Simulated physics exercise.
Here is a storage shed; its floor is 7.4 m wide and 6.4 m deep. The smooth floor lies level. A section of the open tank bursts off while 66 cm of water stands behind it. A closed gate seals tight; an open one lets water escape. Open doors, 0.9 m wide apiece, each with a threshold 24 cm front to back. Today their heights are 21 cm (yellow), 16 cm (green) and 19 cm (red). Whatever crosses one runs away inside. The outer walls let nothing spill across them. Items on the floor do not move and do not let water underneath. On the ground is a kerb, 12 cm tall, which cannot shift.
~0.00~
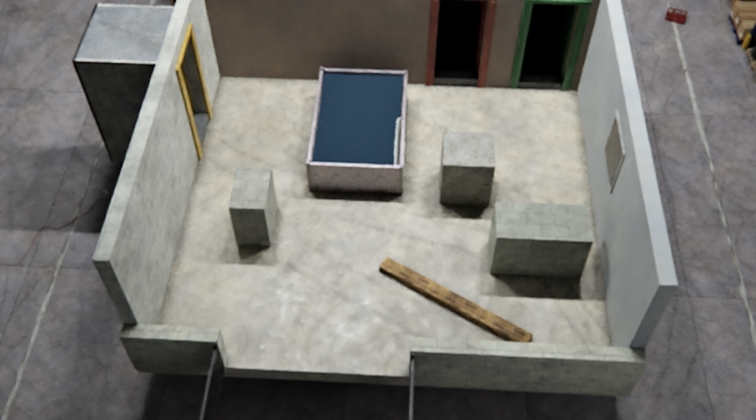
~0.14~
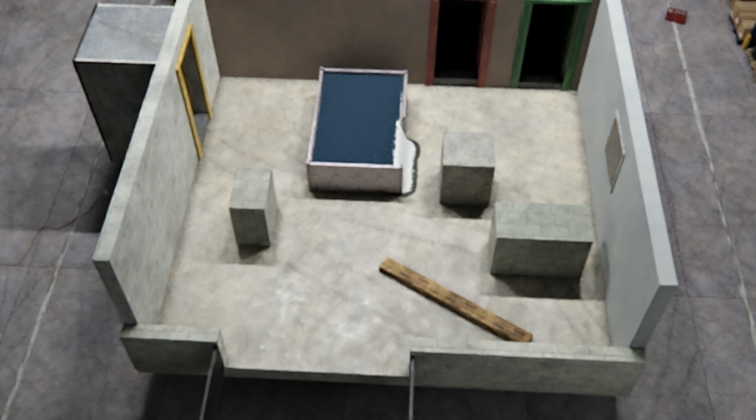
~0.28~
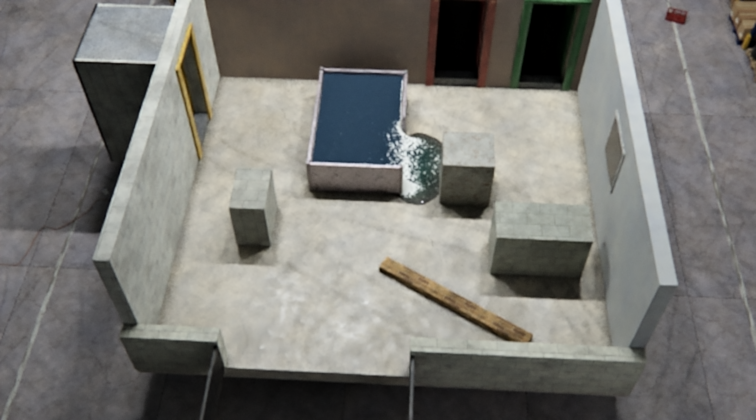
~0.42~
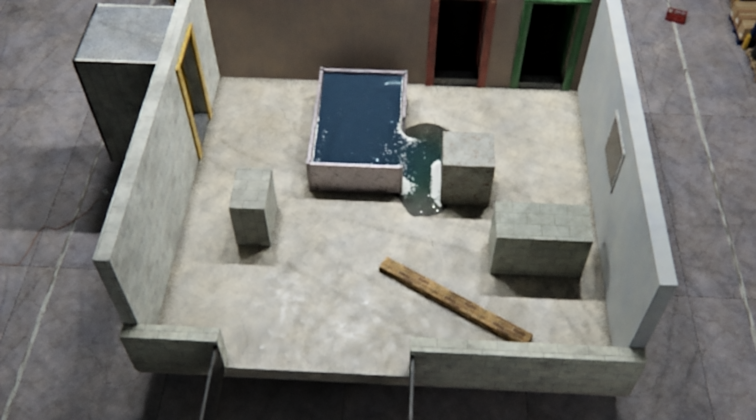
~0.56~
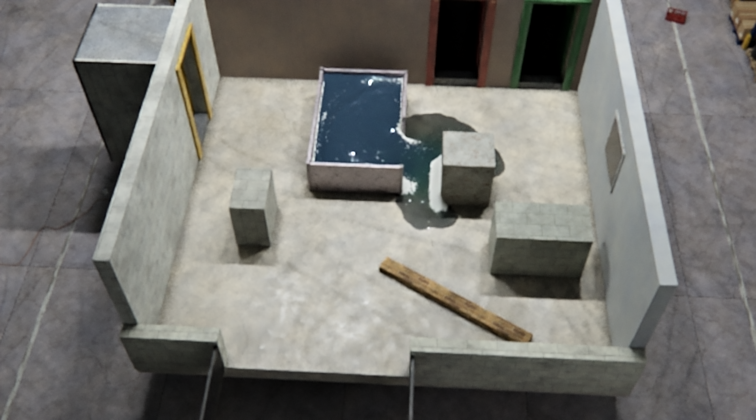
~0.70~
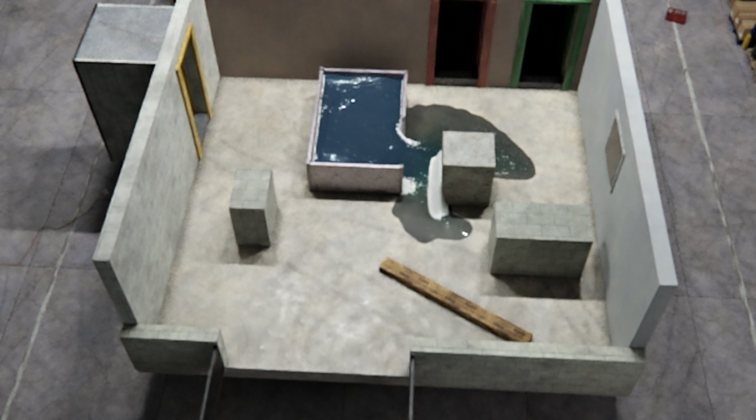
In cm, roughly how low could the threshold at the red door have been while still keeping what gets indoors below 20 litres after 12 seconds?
About 8.5 cm.
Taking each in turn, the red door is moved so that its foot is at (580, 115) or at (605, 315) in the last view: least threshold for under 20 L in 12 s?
In turn: Roughly 18 cm, roughly 11.0 cm.
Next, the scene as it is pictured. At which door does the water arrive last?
That's the yellow one, it comes last.
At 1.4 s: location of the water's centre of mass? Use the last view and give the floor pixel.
I'd put it close to (397, 154).
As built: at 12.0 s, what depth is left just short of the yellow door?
2.5 cm.
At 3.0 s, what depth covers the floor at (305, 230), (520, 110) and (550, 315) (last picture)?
First spot about 1 cm, second about 11 cm, third about 4 cm.
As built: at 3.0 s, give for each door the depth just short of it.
Before yellow it's 0 cm, before green 23 cm, before red 10 cm.
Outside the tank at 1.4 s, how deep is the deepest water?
51 cm.
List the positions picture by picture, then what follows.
Still water, 66 cm deep, in the open tank at (360, 119); the red door at (459, 48) is dry, in the first frame.
The gap is at (400, 160), the front 0.3 m out at (417, 149); the back of the open tank holds 66 cm, in the second frame.
The gap is at (400, 161), the front 0.8 m out at a hidden place; the back of the open tank holds 66 cm, in the third frame.
The front is at a hidden place, 1.3 m from the gap at (400, 161); 1.7 m2 of floor is wet, 64 cm left at the back, in the fourth frame.
The front is at (499, 169), 1.9 m from the gap at (400, 161); 2.7 m2 of floor is wet, 56 cm left at the back, in the fifth frame.
The gap is at (400, 161), the front 2.5 m out at (531, 171); the back of the open tank holds 56 cm; 0.8 m in a straight line remain to the red door at (459, 48), in the sixth frame.
After 1.4 s water covers 25 % of the floor, deepest (51 cm) near (435, 181); 2 cm at the red door, 0 litres in over its 19 cm threshold.
After 3.0 s water covers 55 % of the floor, deepest (29 cm) near (435, 181); 10 cm at the red door, 0 litres in over its 19 cm threshold.
After 12.0 s water covers 90 % of the floor, deepest (10 cm) near (604, 372); 7 cm at the red door, 0 litres in over its 19 cm threshold.
At the red door as built, the water arrived by 1.4 s and peaked near 13 cm at 2.6 s.
Run again over the same 12 s with other heights there, 39 litres in over 7 cm, 13 litres over 9.5 cm. The limit of 20 litres is kept from about 8.5 cm up.
